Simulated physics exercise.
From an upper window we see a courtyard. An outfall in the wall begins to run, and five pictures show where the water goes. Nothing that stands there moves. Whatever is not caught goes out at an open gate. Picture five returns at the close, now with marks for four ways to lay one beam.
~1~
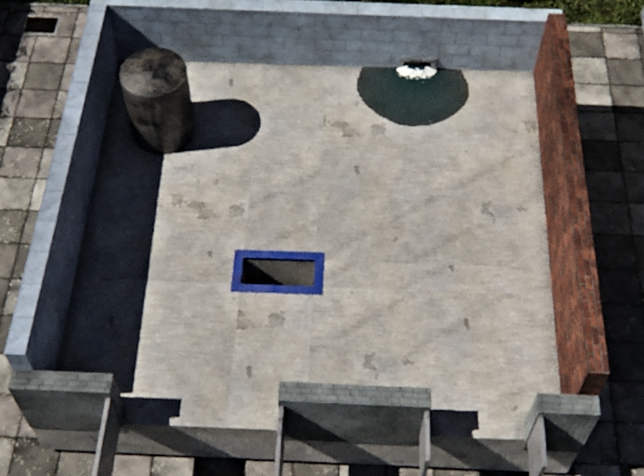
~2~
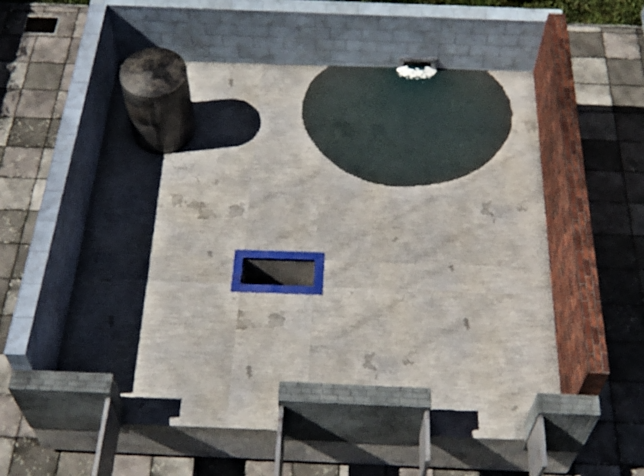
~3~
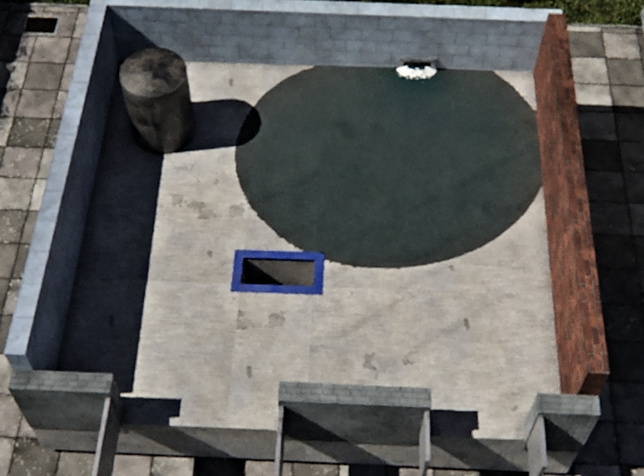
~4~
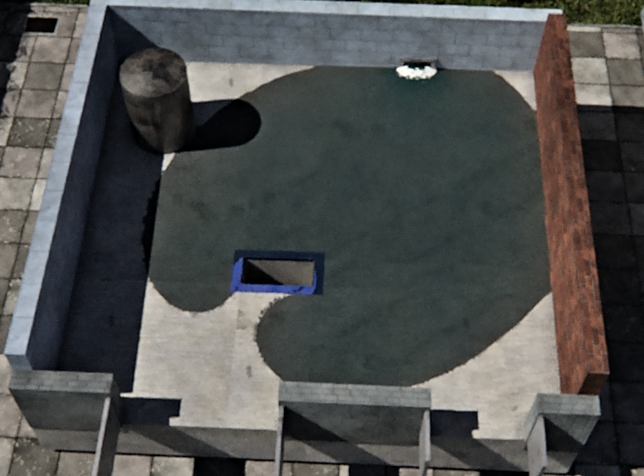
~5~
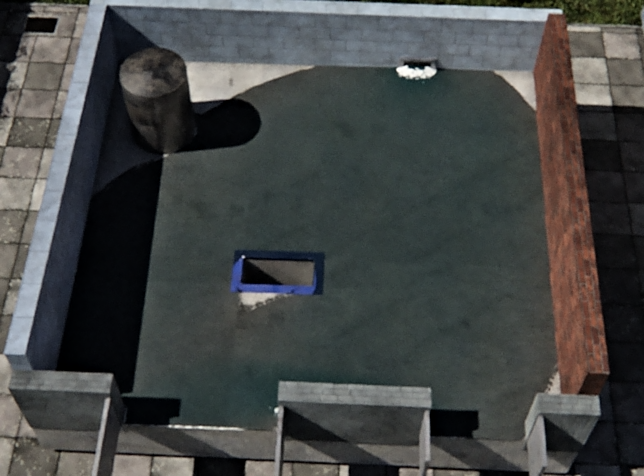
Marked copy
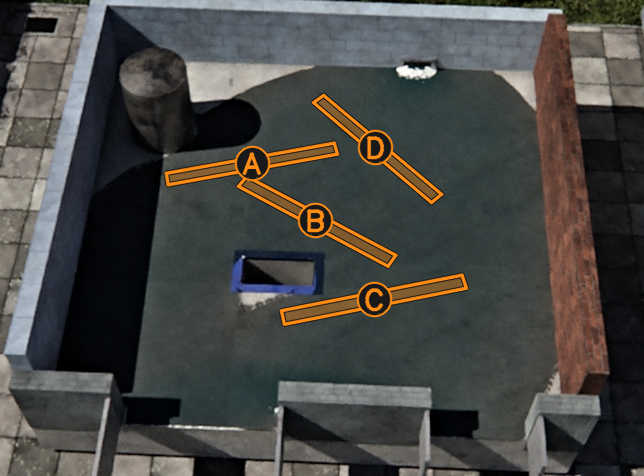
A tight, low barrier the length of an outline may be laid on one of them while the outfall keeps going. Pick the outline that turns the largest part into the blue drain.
The best position is C.
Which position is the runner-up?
A it is.
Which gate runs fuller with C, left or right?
The left one.
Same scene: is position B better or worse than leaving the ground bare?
Worse.
In orange, A from (167, 179) to (335, 148); B from (242, 181) to (391, 260); C from (282, 317) to (464, 281); D from (318, 99) to (436, 198).
Choosing A, about 19 % of the stream goes into the blue drain, about 81 % out by the gates.
Choosing B, next to none of the stream goes into the blue drain, about 100 % out by the gates.
Choosing C, about 48 % of the stream goes into the blue drain, about 52 % out by the gates.
Choosing D, next to none of the stream goes into the blue drain, about 99 % out by the gates.
